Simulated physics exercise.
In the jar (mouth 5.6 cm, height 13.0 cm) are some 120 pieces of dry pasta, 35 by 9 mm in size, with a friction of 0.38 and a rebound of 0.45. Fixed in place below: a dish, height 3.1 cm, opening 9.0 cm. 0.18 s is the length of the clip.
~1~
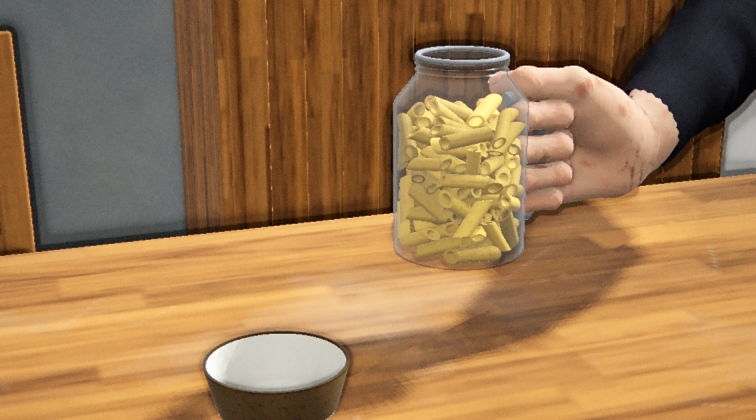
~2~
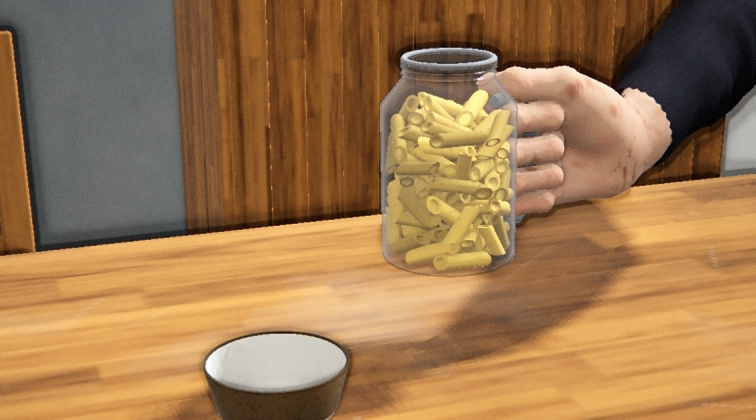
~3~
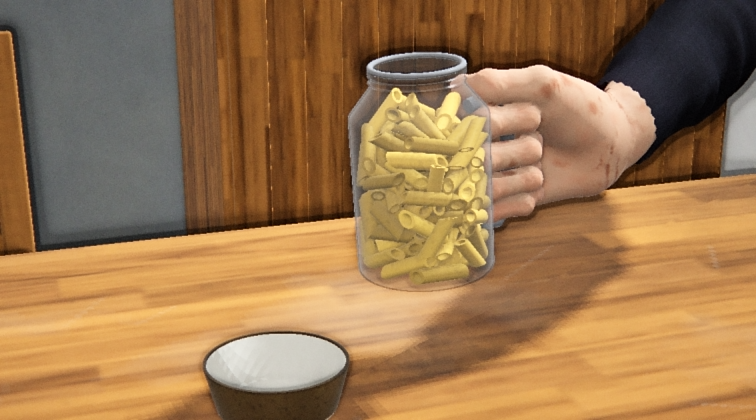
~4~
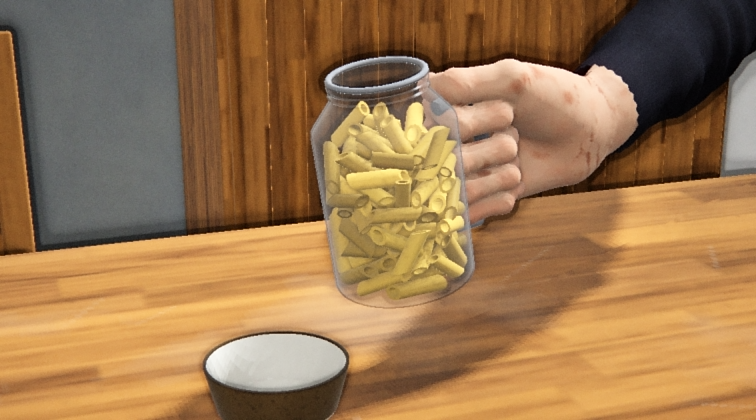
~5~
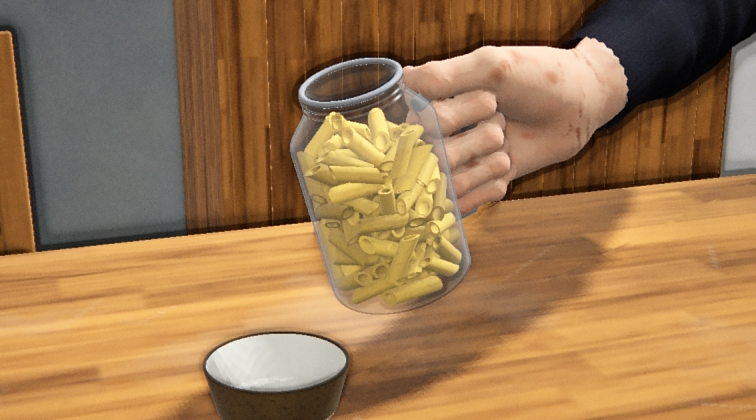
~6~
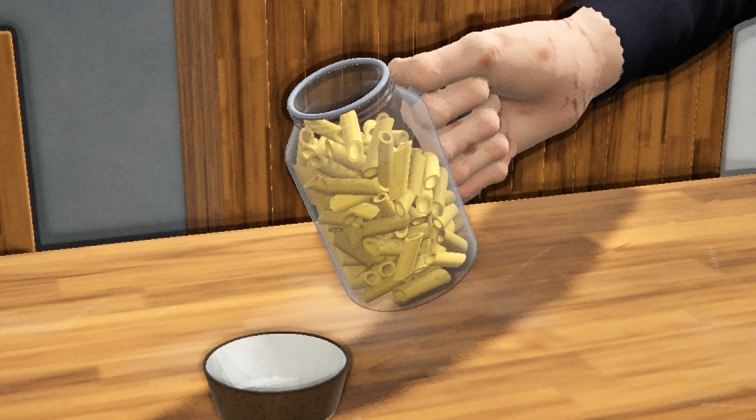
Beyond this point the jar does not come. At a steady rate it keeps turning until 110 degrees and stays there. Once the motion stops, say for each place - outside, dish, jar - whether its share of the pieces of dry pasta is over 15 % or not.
Outside everything - not over; dish - not over; jar - over.
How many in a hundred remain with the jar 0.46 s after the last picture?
Remaining share: Approx. 100 %.
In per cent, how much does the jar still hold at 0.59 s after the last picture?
About 100 % of the load.
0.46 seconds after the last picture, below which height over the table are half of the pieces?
16 cm, give or take.
Then, 0.18 s after the last picture, tilt 66 degrees; jar 100 %; middle of all pieces near (387, 193).
Then, 0.32 s after the last picture, tilt 96 degrees; jar 100 %; middle of all pieces near (386, 181).
Then, 0.46 s after the last picture, tilt 110 degrees; jar 100 %; middle of all pieces near (381, 181).
Then, 0.59 s after the last picture, tilt 110 degrees; jar 100 %; middle of all pieces near (376, 187).
In the end, outside 5 %, dish 0 %, jar 95 %.
